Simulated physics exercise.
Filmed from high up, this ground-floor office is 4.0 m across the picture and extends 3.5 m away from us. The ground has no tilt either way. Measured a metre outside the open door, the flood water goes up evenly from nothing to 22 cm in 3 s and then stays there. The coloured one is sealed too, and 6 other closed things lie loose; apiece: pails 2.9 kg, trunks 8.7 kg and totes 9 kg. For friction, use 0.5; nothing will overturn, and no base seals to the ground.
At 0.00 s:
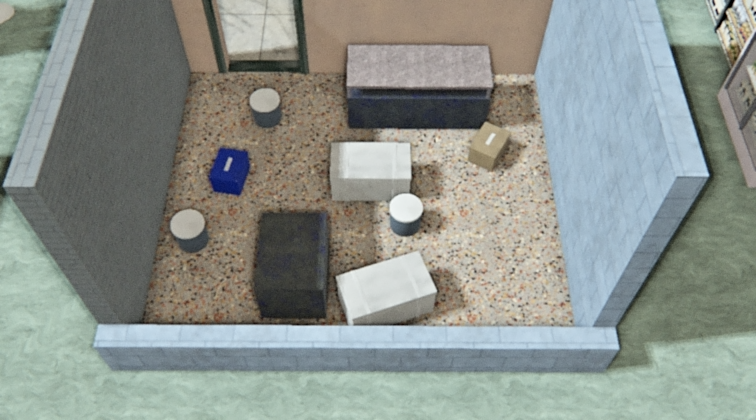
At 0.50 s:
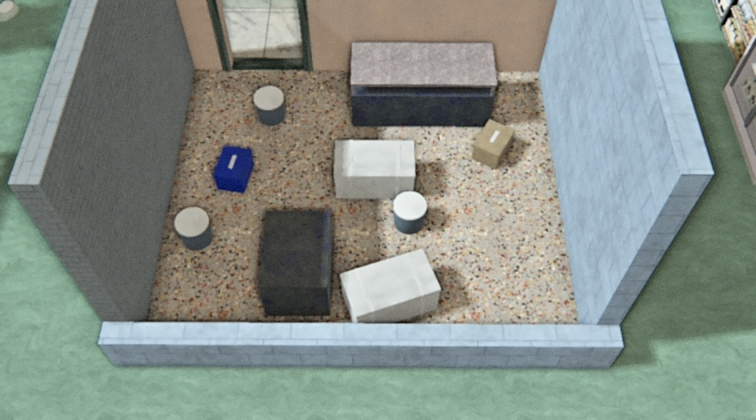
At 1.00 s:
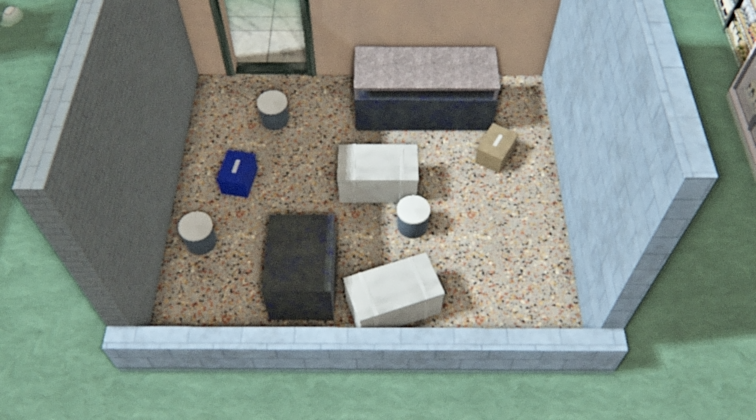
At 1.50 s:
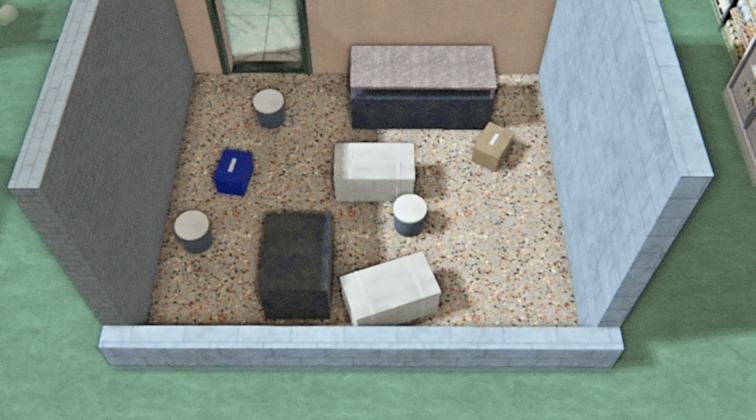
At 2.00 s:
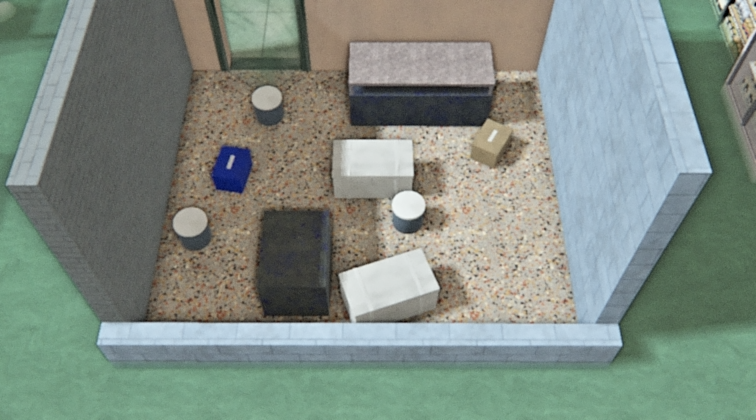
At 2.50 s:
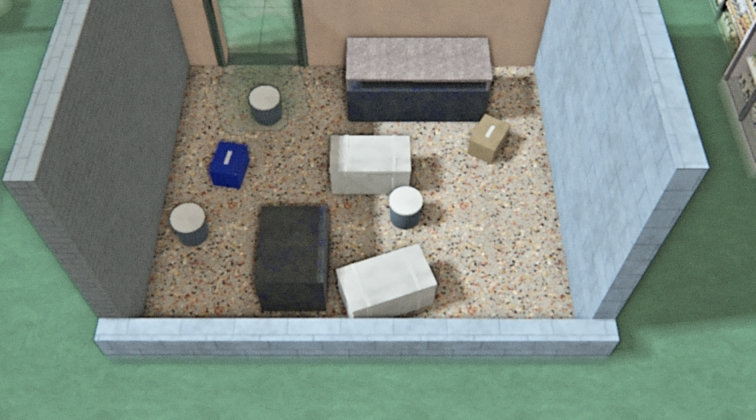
At the start, a walled office seen from above has a dry speckled floor holding a blue tote, a tan box, pale and dark blocks and round drums. The view sways slightly while the greenish surroundings deepen in colour, then a thin, clear patch of water spreads inside the doorway.
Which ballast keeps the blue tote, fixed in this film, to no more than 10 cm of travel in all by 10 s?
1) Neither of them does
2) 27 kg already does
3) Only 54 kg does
27 kg already does.
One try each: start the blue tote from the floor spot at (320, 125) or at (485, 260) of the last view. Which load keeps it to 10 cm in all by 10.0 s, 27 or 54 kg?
For the first spot the lighter suffices, for the second the lighter suffices.
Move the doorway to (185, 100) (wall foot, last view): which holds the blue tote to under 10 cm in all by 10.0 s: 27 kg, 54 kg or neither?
I'd say the lighter one will work.
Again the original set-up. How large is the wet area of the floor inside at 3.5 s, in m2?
Roughly 3.5 m2.
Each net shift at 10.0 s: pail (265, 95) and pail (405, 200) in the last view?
Respectively 150 and 140 centimetres.
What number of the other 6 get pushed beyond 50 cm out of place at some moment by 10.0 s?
The answer here is 5.
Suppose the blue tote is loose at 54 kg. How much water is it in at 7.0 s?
Around 7 cm.
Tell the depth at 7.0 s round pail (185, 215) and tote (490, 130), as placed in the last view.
Close to 8 and 1 centimetres.
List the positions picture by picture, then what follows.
The first picture shows the blue tote at (228, 165) rests on the ground; 0.0 m2 under water; 0 of 7 have shifted.
The second picture shows the blue tote at (232, 162) rests on the ground; water covers 0.0 m2; 0 of 7 have shifted.
The third picture shows the blue tote at (236, 167) rests on the ground; 0.0 m2 under water; 0 of 7 have shifted.
The fourth picture shows the blue tote at (232, 166) rests on the ground; water covers 0.0 m2; 0 of 7 have shifted.
The fifth picture shows the blue tote at (231, 162), on the bottom; water covers 0.2 m2; 0 of 7 have shifted.
The sixth picture shows the blue tote at (228, 158), on the bottom; water covers 0.8 m2; 1 of 7 have shifted.
After 3.5 s the blue tote would be 0 cm from its start with 27 kg and 0 cm from its start with 54 kg; 4 cm of water round it then.
After 4.5 s the blue tote would be 0 cm from its start with 27 kg and 0 cm from its start with 54 kg; 5 cm of water round it then.
After 7.0 s the blue tote would be 0 cm from its start with 27 kg and 0 cm from its start with 54 kg; 7 cm of water round it then.
After 10.0 s the blue tote would be 0 cm from its start with 27 kg and 0 cm from its start with 54 kg; 12 cm of water round it then.
